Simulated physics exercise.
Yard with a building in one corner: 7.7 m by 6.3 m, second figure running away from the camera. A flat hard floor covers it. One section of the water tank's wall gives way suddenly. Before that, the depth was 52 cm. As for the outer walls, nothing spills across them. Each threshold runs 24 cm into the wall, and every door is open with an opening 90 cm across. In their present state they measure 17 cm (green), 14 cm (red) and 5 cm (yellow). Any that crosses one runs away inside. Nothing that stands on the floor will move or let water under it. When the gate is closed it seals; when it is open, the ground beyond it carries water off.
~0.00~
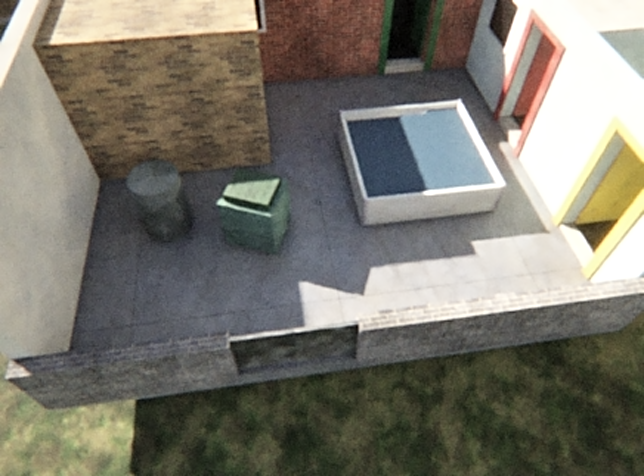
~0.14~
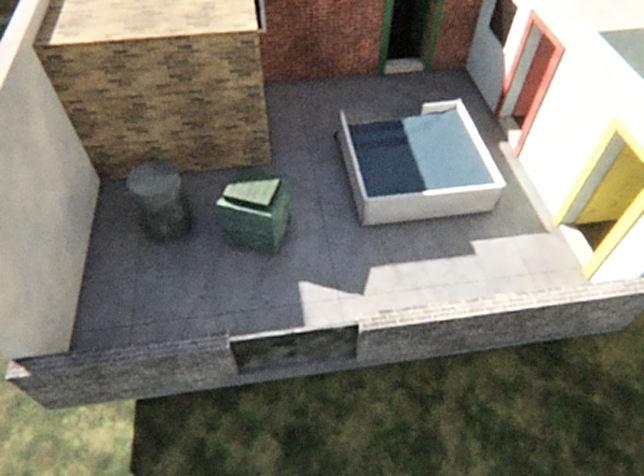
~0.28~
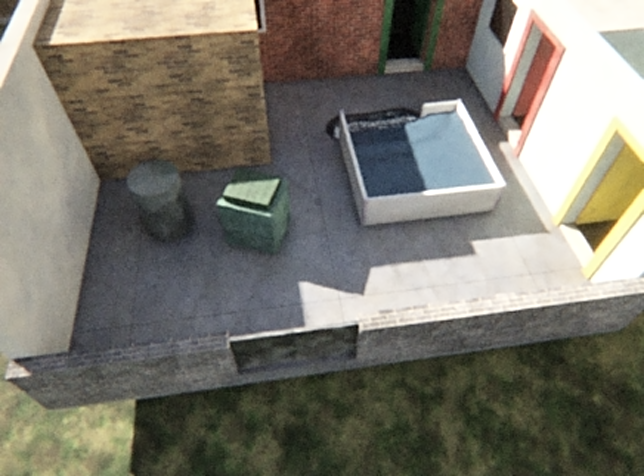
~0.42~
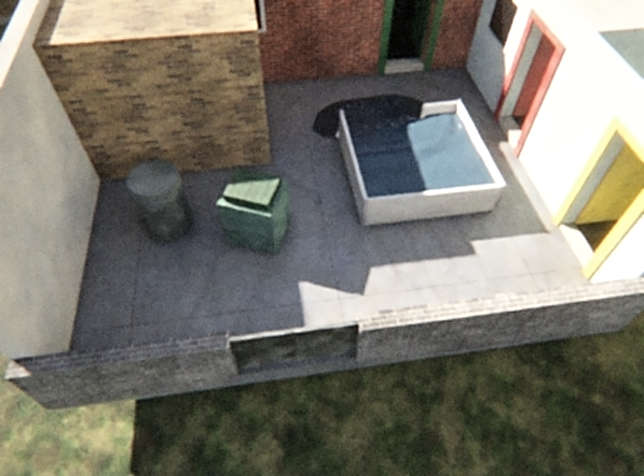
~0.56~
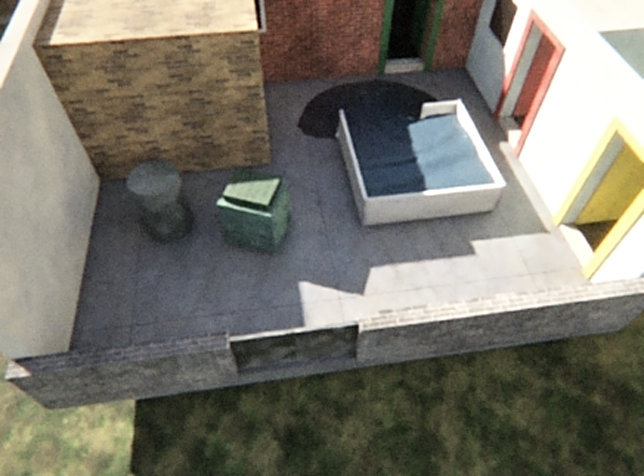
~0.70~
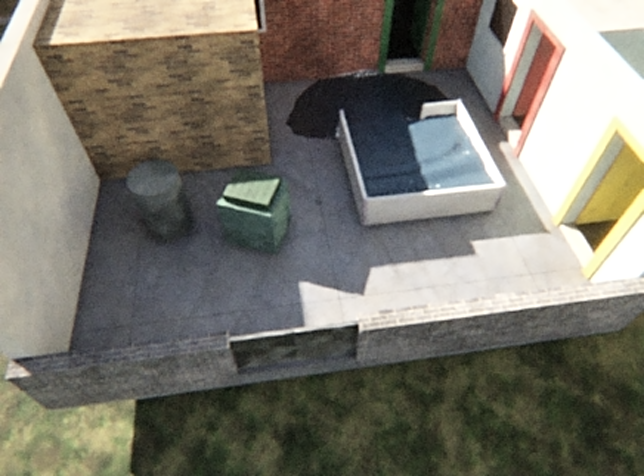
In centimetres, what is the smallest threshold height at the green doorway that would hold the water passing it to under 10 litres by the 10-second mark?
Close to 22 cm is just enough.
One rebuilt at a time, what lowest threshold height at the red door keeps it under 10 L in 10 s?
I'd raise red to close to 5.0 cm.
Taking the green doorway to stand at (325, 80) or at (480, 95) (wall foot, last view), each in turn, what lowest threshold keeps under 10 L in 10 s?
Roughly 28 cm for the first and 16 cm for the second.
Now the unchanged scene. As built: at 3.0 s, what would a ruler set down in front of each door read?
In cm: Green 20, red 4, yellow 0.
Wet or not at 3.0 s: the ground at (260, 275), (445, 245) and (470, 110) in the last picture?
Untouched, untouched, awash.
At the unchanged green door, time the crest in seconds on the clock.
Peak time: Around 2.0 s.
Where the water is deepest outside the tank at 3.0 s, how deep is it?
Up to some 33 cm.
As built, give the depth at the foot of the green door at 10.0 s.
Lab note: Depth approx. 8.0 cm.
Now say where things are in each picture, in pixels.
The water tank at (416, 150) is whole and still, 52 cm deep; the green door at (411, 29) is dry, in the first frame.
Water pours out on the far side and has run 0.2 m, to a hidden place; about 5 cm deep outside, 52 cm at the back, in the second frame.
Water pours out on the far side and has run 0.7 m, to a hidden place; about 9 cm deep outside, 52 cm at the back, in the third frame.
The gap is on the far side, the front 1.1 m out at (370, 100); the back of the water tank holds 52 cm, in the fourth frame.
The gap is on the far side, the front 1.7 m out at (372, 82); the back of the water tank holds 52 cm, in the fifth frame.
The front is at (327, 80), 2.0 m from the gap on the far side; 4.6 m2 of floor is wet, 48 cm left at the back; the green door at (411, 29), 2.3 m from the gap, is still 0.2 m from the nearest water, in the sixth frame.
After 1.4 s water covers 15 % of the floor, deepest (36 cm) near (352, 81); 23 cm at the green door, 3 litres in over its 17 cm threshold.
After 3.0 s water covers 30 % of the floor, deepest (33 cm) near (270, 88); 20 cm at the green door, 31 litres in over its 17 cm threshold.
After 10.0 s water covers 90 % of the floor, deepest (13 cm) near (599, 308); 8 cm at the green door, 36 litres in over its 17 cm threshold.
At the green door as built, the water arrived by 0.8 s and peaked near 24 cm at 2.0 s.
Run again over the same 10 s with other heights there, 23 litres in over 19 cm, 2 litres over 26 cm. The limit of 10 litres is kept from about 22 cm up.
